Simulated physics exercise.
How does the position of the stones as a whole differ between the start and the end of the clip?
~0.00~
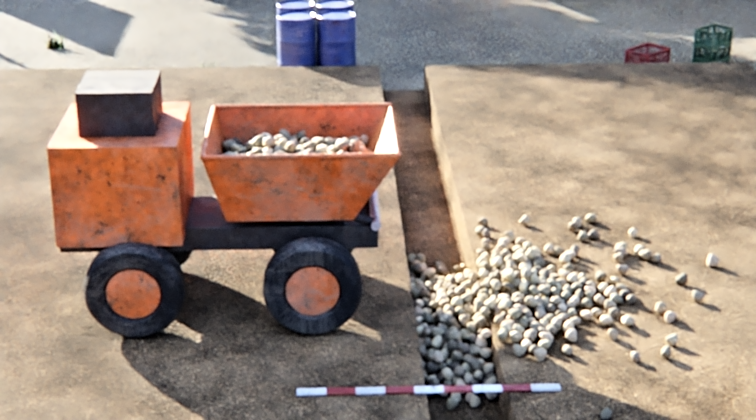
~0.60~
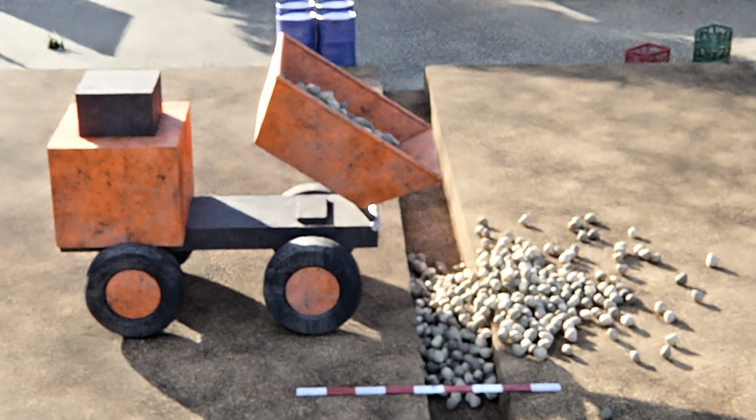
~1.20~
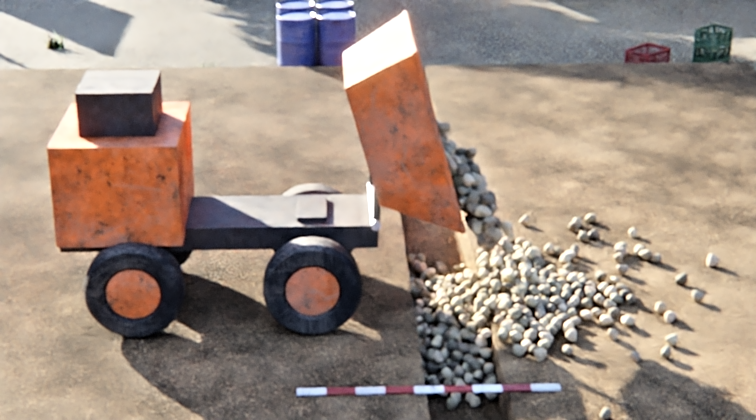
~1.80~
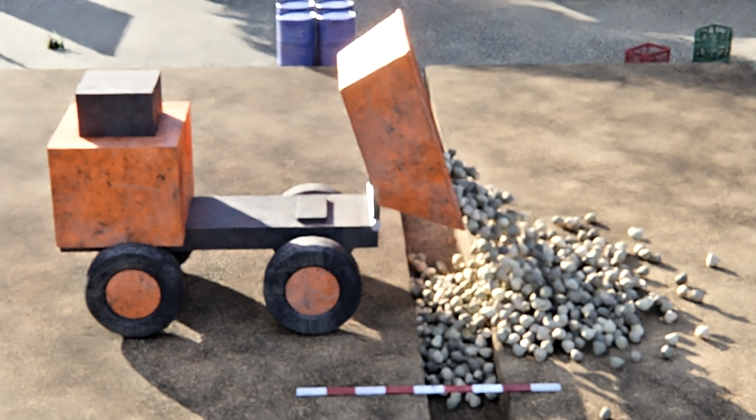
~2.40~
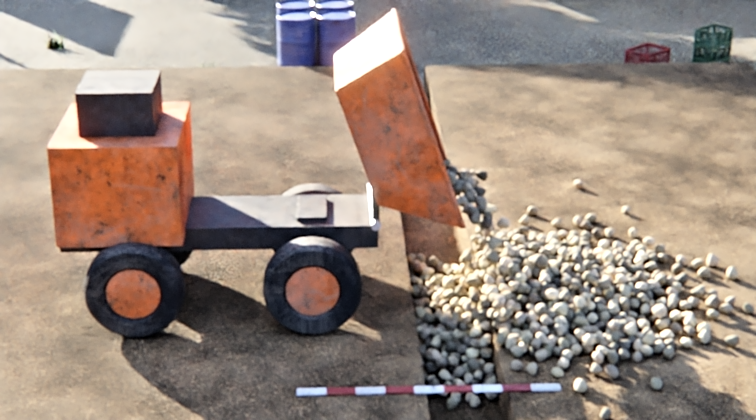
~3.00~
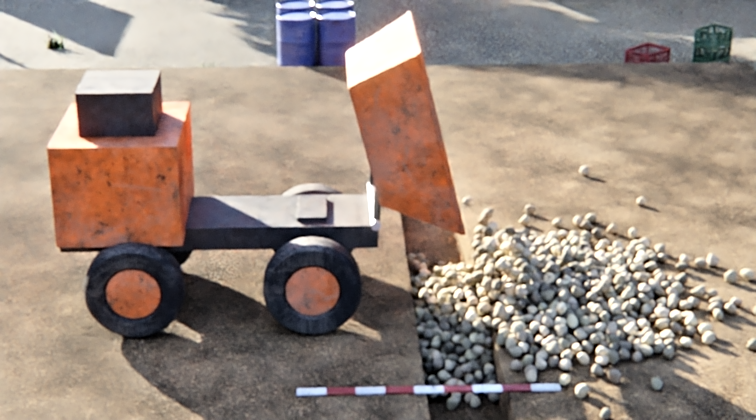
At the start some of the stones are up in the truck's skip and the rest lie in and beyond the trench. By the end they are all on the ground or in the trench, so as a whole they sit farther right and a little lower.
